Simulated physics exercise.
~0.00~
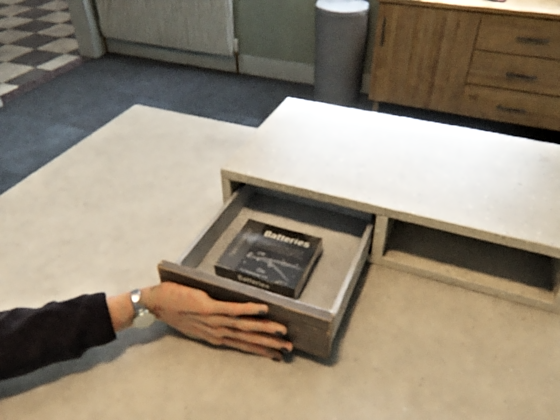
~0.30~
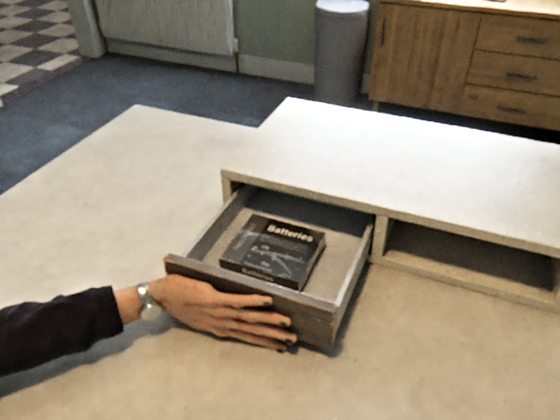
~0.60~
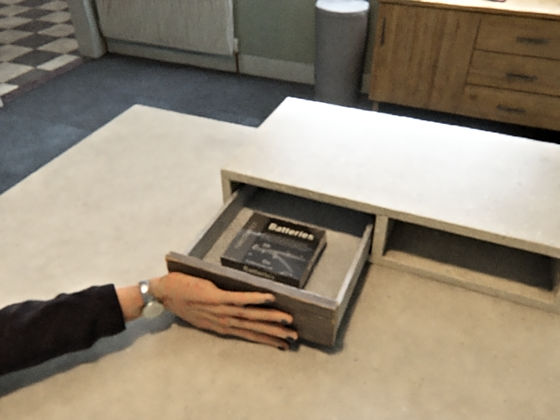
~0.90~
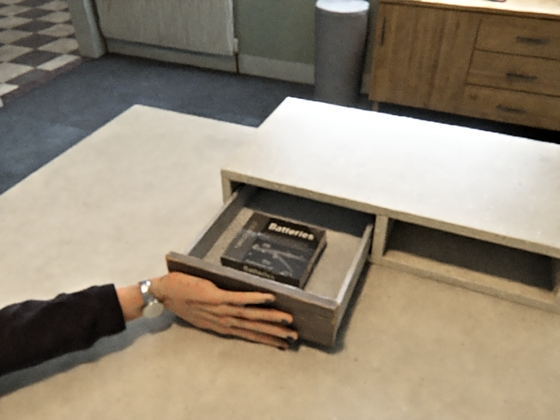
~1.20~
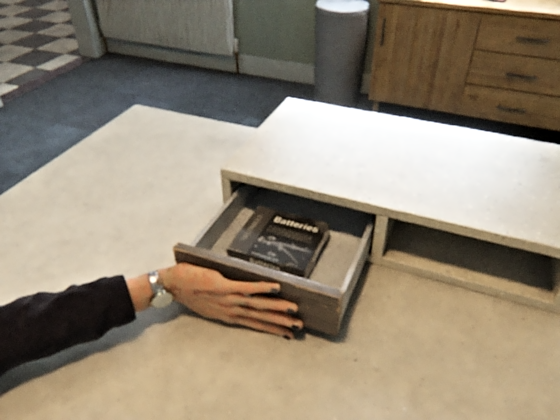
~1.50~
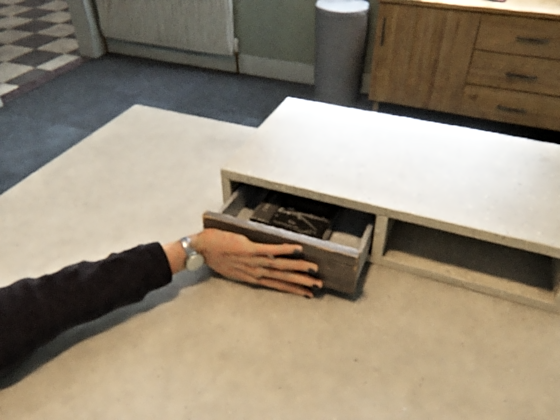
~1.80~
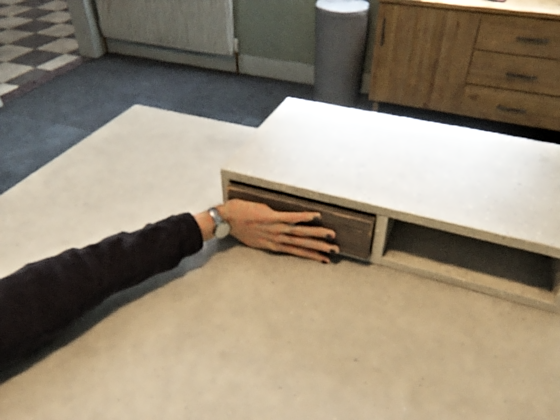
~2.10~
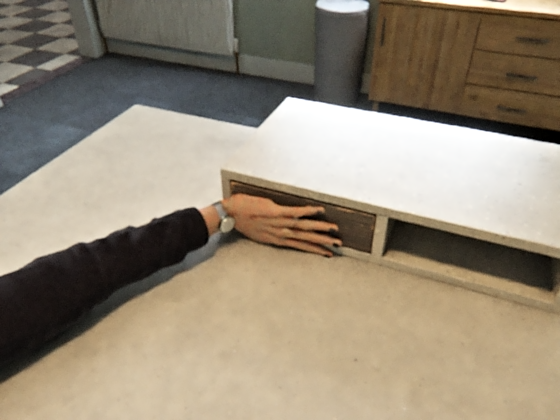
On a pale tabletop, a hand pushes a drawer holding a black batteries box fully shut.
